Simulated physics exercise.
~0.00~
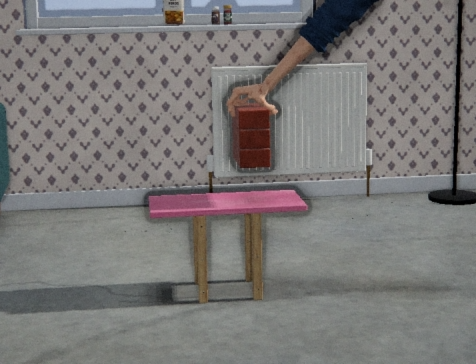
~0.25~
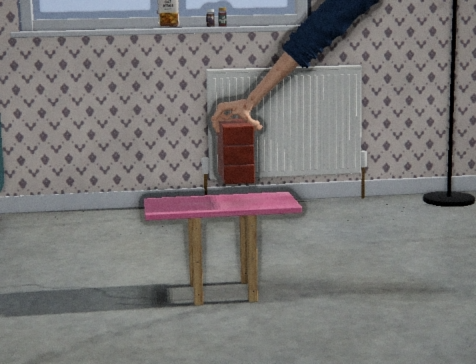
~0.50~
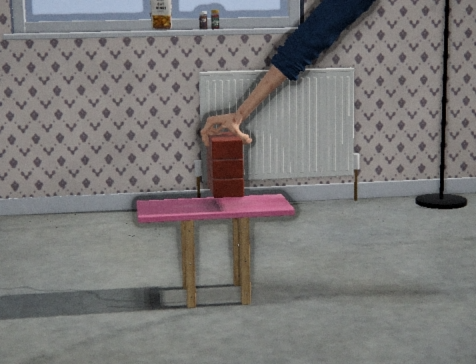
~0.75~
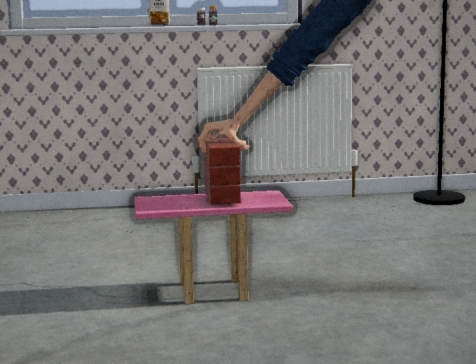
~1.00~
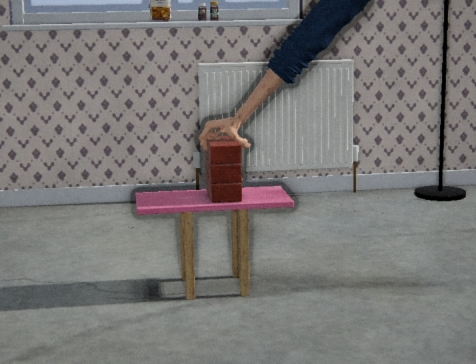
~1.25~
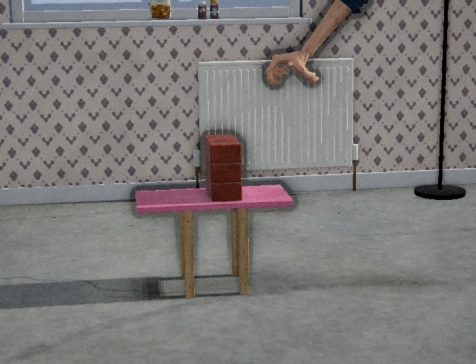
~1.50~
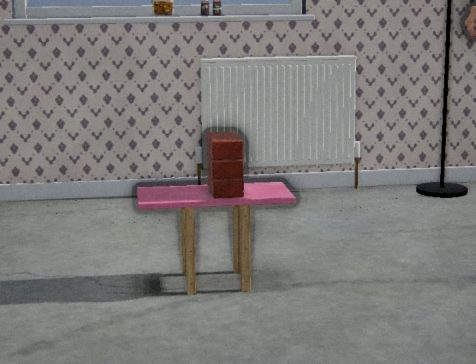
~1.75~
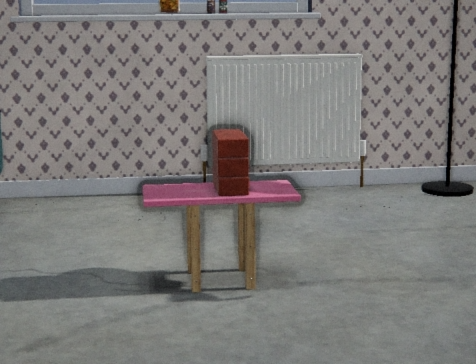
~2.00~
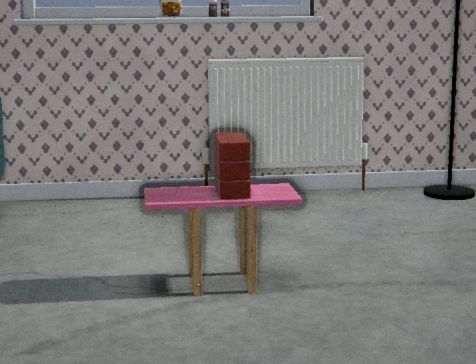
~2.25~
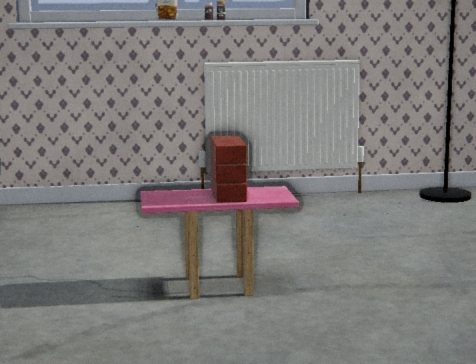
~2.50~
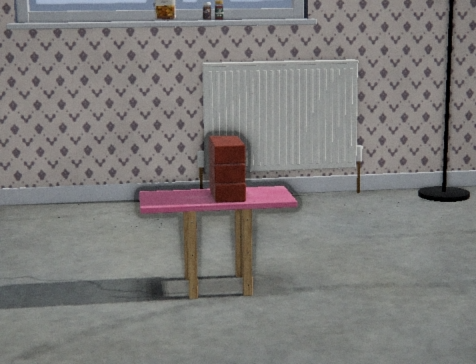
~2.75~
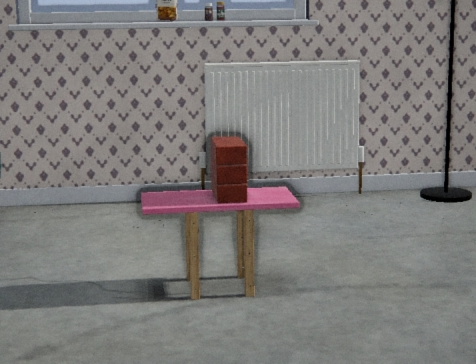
Hand lowering a stack of red bricks onto a small pink table, letting go and withdrawing, the loaded table staying upright.
